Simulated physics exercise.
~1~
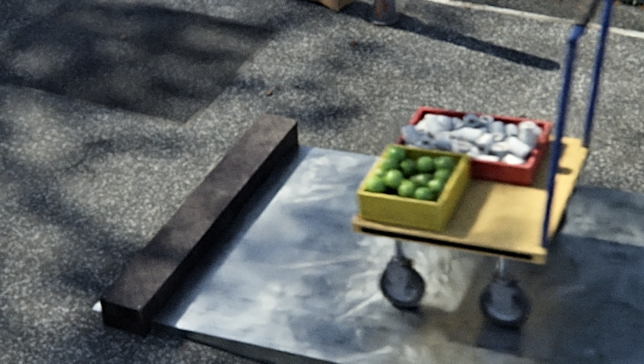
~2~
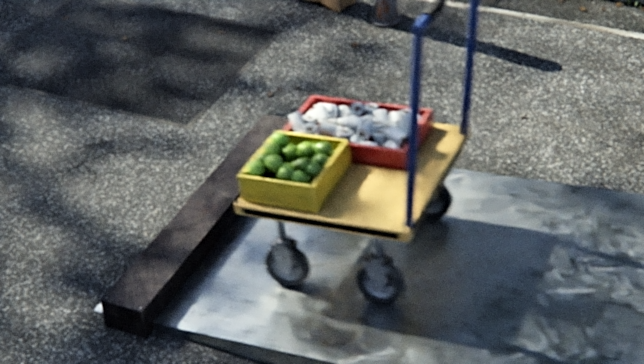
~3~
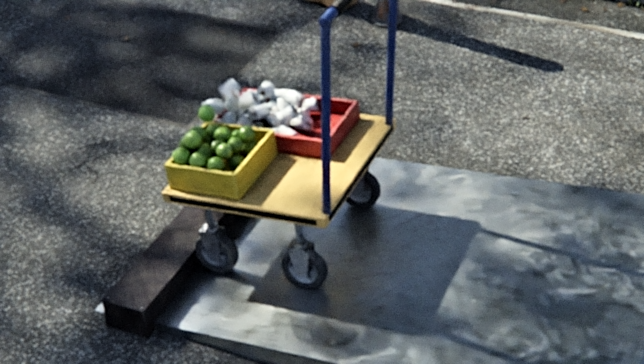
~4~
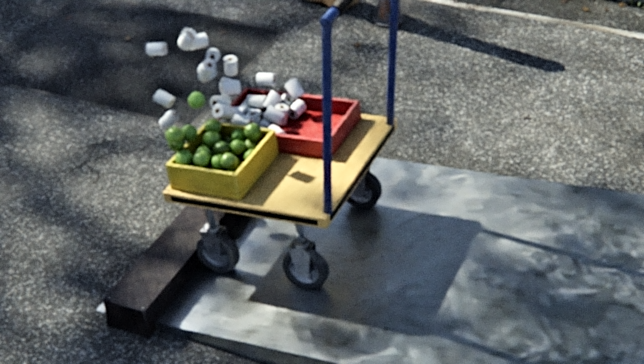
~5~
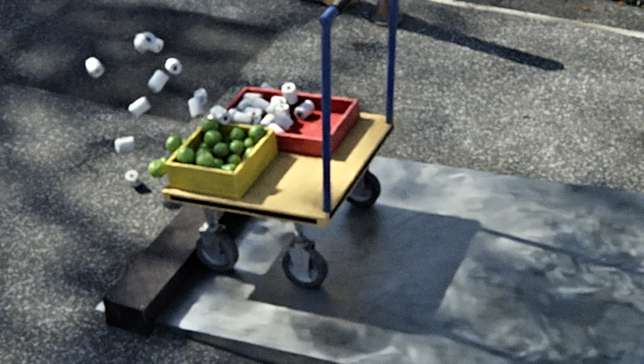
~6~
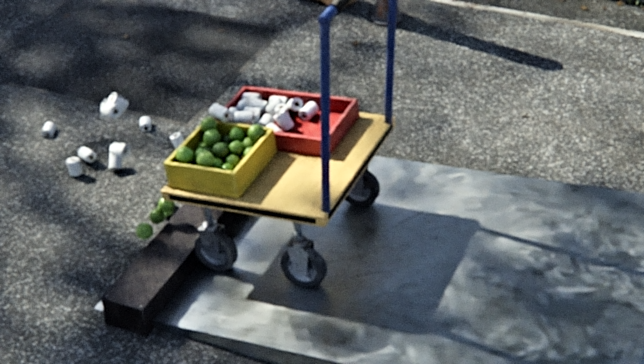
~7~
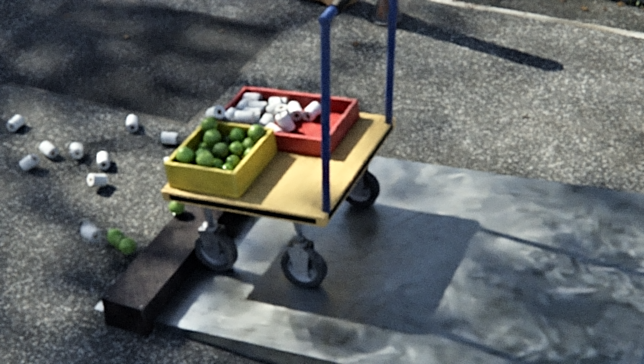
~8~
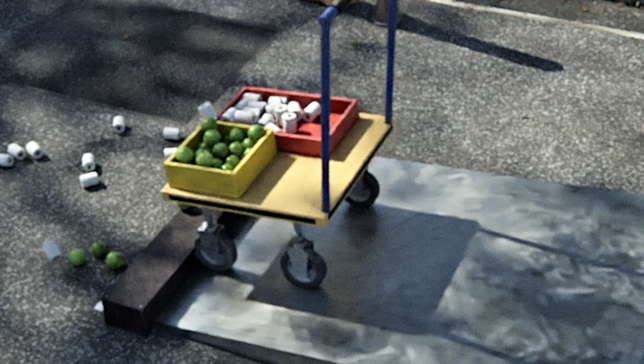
Flatbed trolley rolling left down a ramp and stopping at a kerb, flinging white rolls and a few green apples onto the asphalt.
